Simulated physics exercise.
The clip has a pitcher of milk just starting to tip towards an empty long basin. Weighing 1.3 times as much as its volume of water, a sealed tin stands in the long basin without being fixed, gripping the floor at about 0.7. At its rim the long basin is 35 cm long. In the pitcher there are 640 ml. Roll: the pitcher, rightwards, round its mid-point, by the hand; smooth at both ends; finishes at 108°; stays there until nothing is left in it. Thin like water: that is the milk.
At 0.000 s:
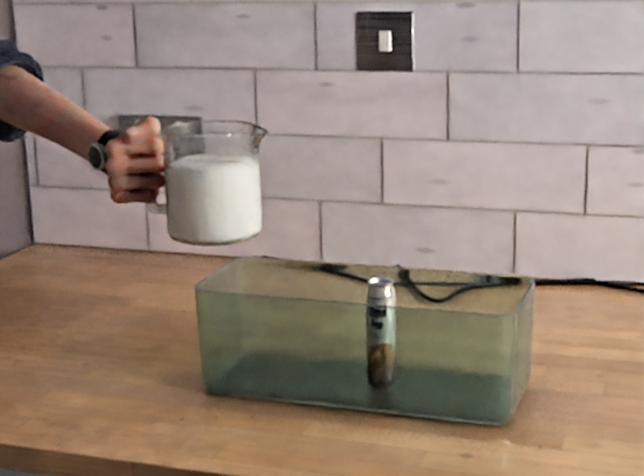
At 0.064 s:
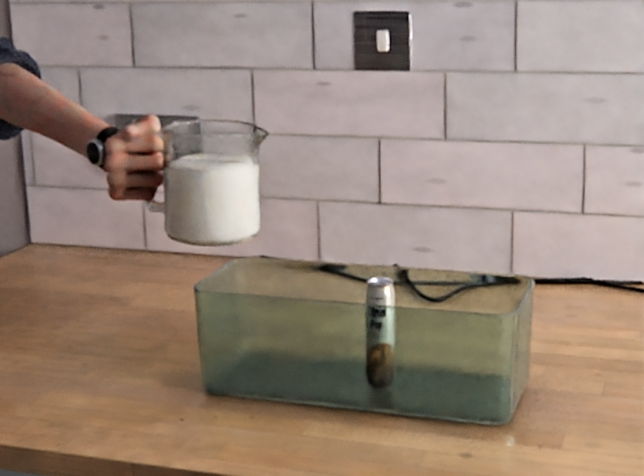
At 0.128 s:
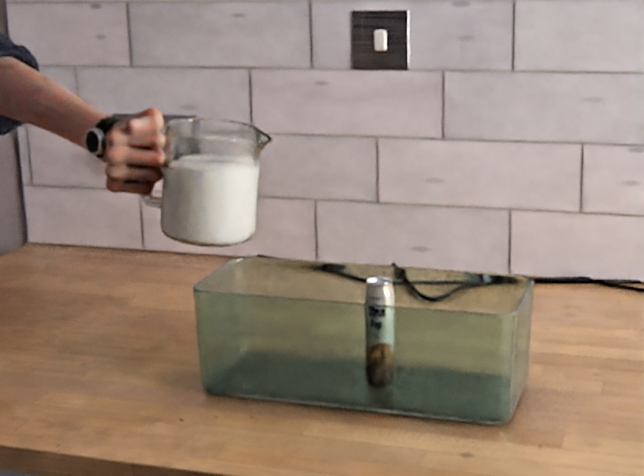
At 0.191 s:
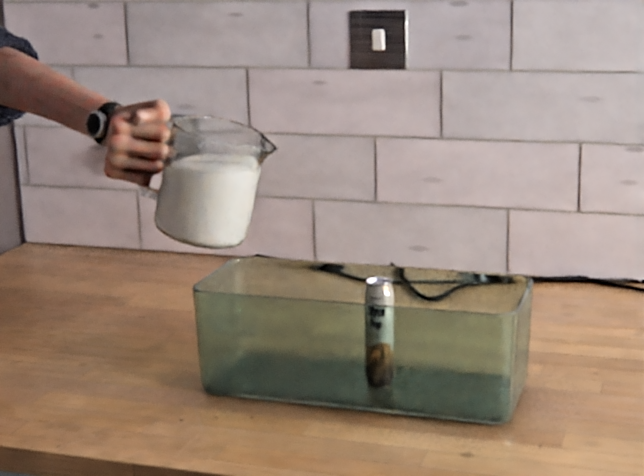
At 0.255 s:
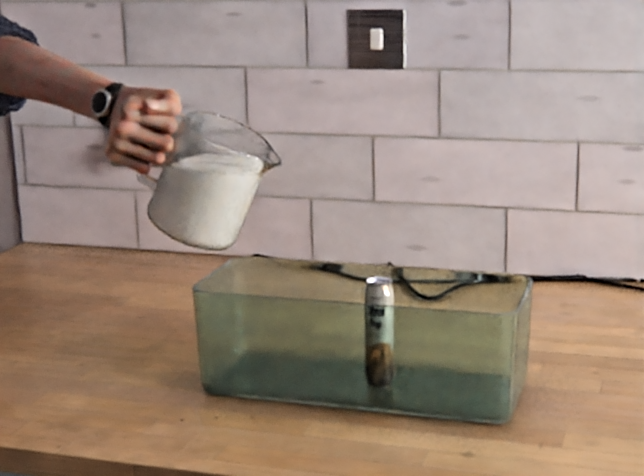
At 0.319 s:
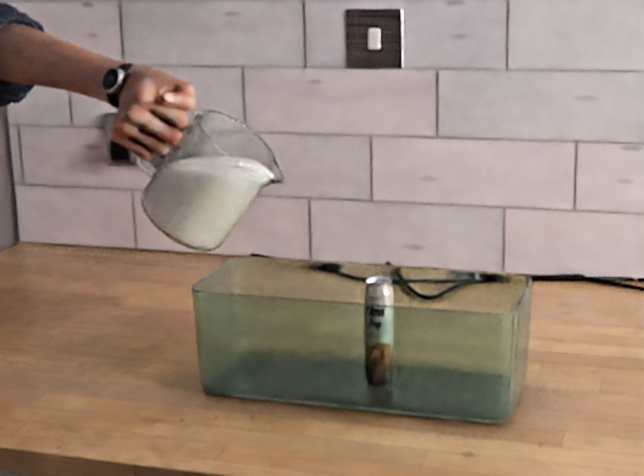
The clip opens on a hand wearing a dark watch, holding a clear glass pitcher of milk upright above a long greenish basin with a can standing in it on a wooden counter. The hand slowly tilts the pitcher to the right, and the milk shifts toward the spout.
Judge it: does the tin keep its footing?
It never tilts over.
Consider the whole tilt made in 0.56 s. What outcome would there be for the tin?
Then the tin does not tip.
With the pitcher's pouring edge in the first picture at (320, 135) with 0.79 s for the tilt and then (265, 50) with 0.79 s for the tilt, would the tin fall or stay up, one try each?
Run one: It tumbles. Run two: It does not tip.
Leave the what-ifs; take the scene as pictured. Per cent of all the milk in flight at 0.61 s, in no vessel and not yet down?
Roughly 20 percent.
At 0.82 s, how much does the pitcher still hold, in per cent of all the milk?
I reckon near 16 per cent still sits there.
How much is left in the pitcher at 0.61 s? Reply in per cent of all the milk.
Around 64 percent.
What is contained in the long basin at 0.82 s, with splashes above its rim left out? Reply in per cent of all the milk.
Near 76 in a hundred.
Then, 0.61 s in, the tilt is 95° and 64 per cent is still to pour; the tin stands where it began.
Then, 0.82 s in, the tilt is 108° and 17 per cent is still to pour; the tin stands where it began.
Then, 1.05 s in, the tilt is 108° and 2 per cent is still to pour; the tin stands where it began.
Then, 1.29 s in, the tilt is 108° and 0 per cent is still to pour; the tin stands where it began.
Finally, the tin stands where it began.
